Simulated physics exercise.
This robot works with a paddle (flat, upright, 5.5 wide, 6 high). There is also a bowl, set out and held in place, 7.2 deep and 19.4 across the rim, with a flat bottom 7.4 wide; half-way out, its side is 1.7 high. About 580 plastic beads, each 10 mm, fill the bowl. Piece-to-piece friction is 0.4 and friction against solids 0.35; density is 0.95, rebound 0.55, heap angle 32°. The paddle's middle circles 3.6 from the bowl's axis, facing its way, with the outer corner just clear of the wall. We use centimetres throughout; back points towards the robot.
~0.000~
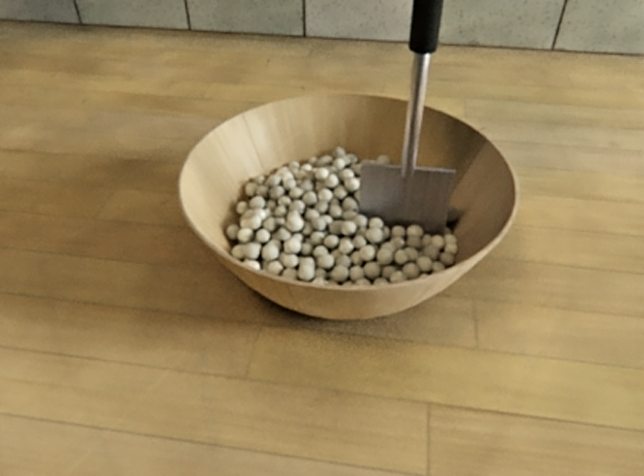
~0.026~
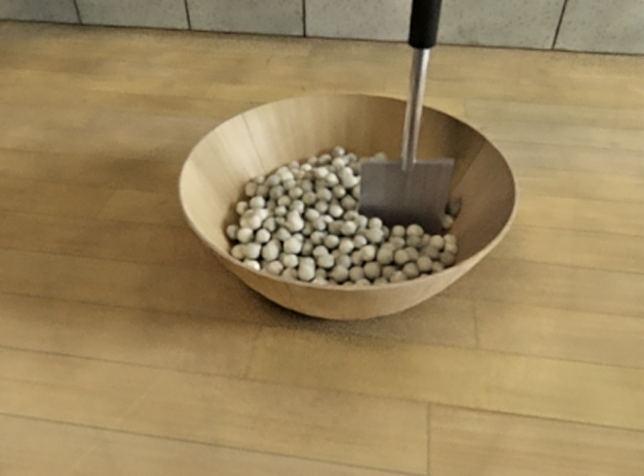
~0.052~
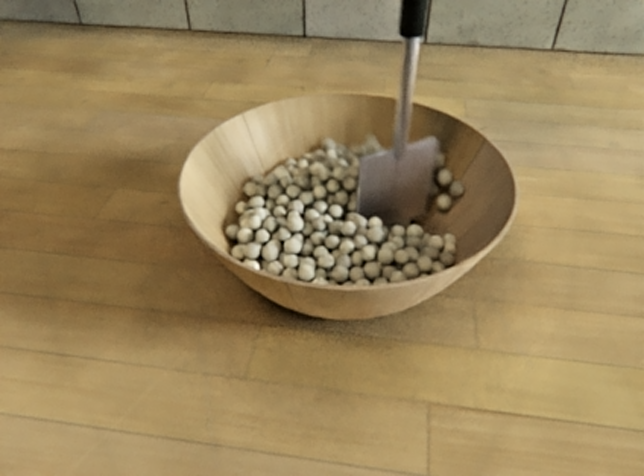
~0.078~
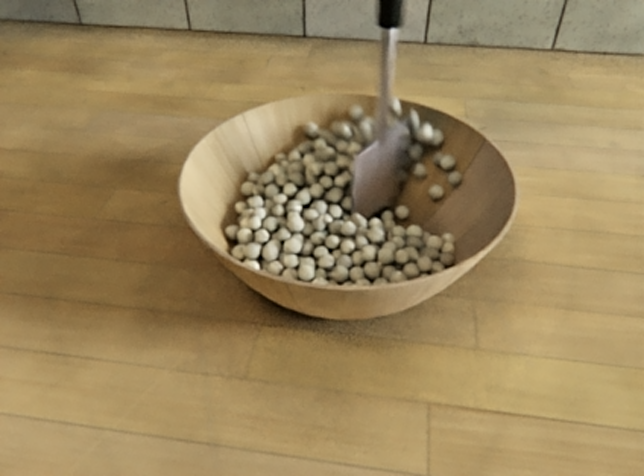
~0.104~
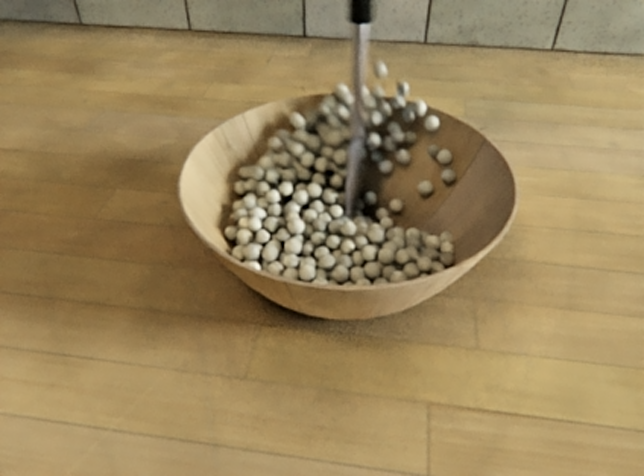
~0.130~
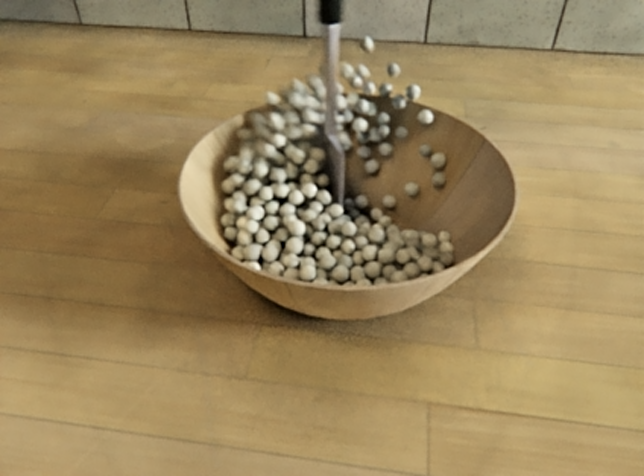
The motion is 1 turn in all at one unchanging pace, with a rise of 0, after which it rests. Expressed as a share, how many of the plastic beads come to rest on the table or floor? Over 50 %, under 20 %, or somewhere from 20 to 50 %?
Somewhere from 20 to 50 %.
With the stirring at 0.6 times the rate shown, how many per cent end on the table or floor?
10 %.
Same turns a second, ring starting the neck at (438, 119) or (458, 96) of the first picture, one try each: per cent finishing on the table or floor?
Roughly 25 % and 0 %.
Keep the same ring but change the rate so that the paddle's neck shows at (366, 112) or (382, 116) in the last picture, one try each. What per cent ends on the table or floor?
About 10 per cent, then about 5 per cent.
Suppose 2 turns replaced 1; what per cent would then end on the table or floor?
Then about 40 per cent.
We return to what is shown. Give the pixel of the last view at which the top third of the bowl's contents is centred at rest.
I'd say close to (393, 187).
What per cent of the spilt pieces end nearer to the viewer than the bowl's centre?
I'd estimate some 60 per cent.
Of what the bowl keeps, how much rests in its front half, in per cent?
40 %.
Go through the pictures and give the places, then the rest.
In the first picture, the paddle neck at (411, 145), 0° round; upper third of the load around (334, 214), from x 235 to 450, top at y 155; 579 in the bowl.
In the second picture, the paddle neck at (410, 140), 9° round; upper third of the load around (337, 209), from x 235 to 450, top at y 155.
In the third picture, the paddle neck at (402, 127), 33° round; upper third of the load around (340, 192), from x 235 to 455, top at y 145.
In the fourth picture, the paddle neck at (382, 116), 61° round; upper third of the load around (335, 175), from x 235 to 455, top at y 105.
In the fifth picture, the paddle neck at (357, 110), 88° round; upper third of the load around (321, 161), from x 235 to 450, top at y 70; 578 in the bowl, 1 in flight or on the tool.
In the sixth picture, the paddle neck at (329, 111), 115° round; upper third of the load around (297, 153), from x 230 to 445, top at y 45; 576 in the bowl, 3 in flight or on the tool.
After 0.22 s, 205° round, highest piece 12 above the table; 535 in the bowl, 44 in flight or on the tool.
After 0.30 s, 294° round, highest piece 14 above the table; 478 in the bowl, 24 on the table or floor, 77 in flight or on the tool.
After 0.54 s, 0° round, highest piece 8 above the table; 414 in the bowl, 152 on the table or floor, 13 in flight or on the tool.
After 1.24 s, 0° round, highest piece 6 above the table; 414 in the bowl, 165 on the table or floor.
In the end, 414 in the bowl, 165 on the table or floor. That is 28 % on the table or floor.
